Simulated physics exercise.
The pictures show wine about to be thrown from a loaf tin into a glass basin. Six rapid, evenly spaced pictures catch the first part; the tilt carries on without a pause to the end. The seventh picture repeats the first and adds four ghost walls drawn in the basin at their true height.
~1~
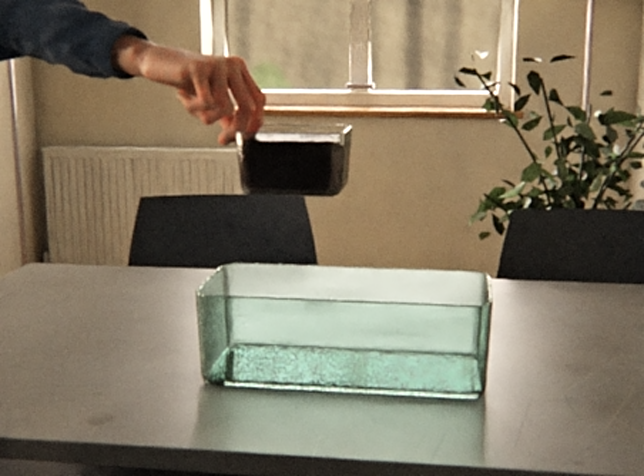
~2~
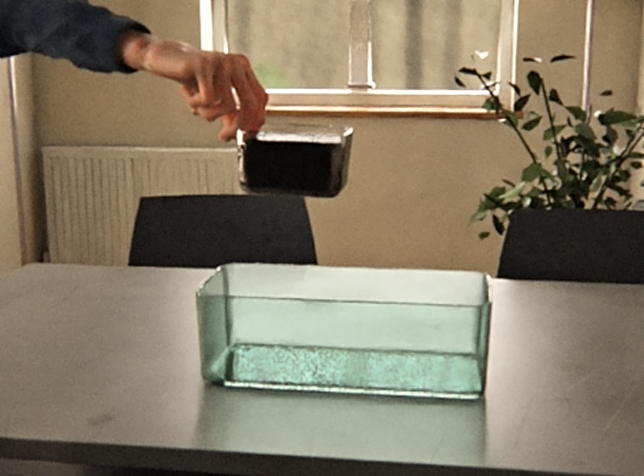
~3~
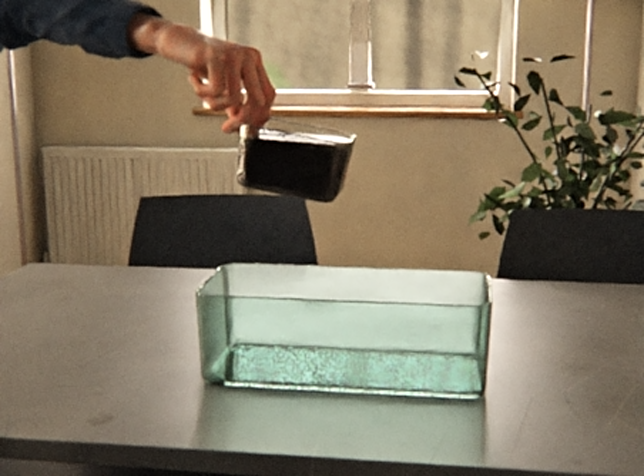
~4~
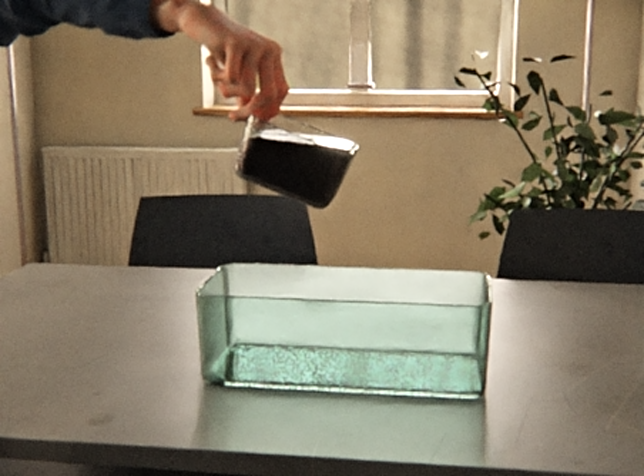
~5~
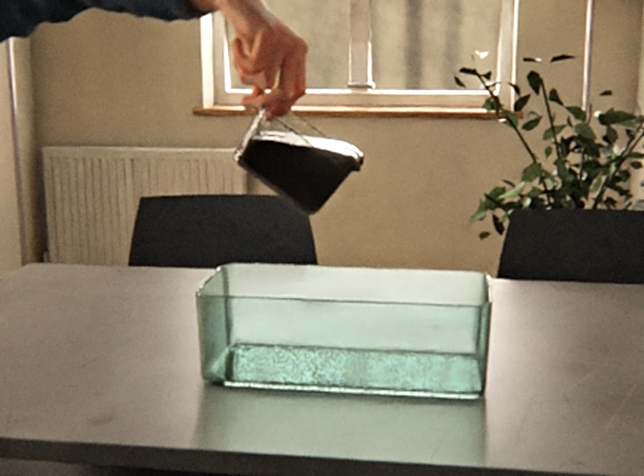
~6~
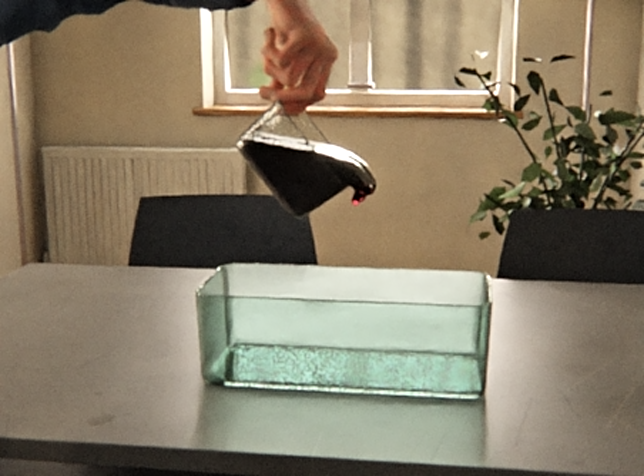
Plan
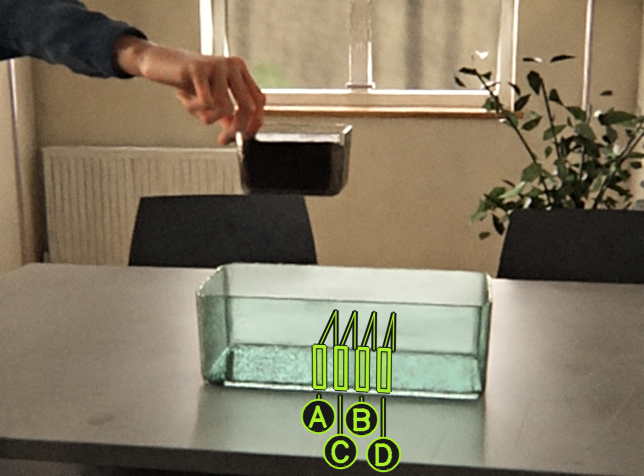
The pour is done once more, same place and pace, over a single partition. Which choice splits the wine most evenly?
Position D.
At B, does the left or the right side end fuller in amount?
More ends on the right.
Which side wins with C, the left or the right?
More ends on the right.
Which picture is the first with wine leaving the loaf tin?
In picture 5.
In lime, A at (318, 394); B at (361, 397); C at (340, 395); D at (383, 398).
If A is chosen, about 6 % ends left of the wall and 92 % right of it.
If B is chosen, about 29 % ends left of the wall and 68 % right of it; 3 % is lost outside.
If C is chosen, about 8 % ends left of the wall and 89 % right of it; 3 % is lost outside.
If D is chosen, about 50 % ends left of the wall and 47 % right of it; 3 % is lost outside.
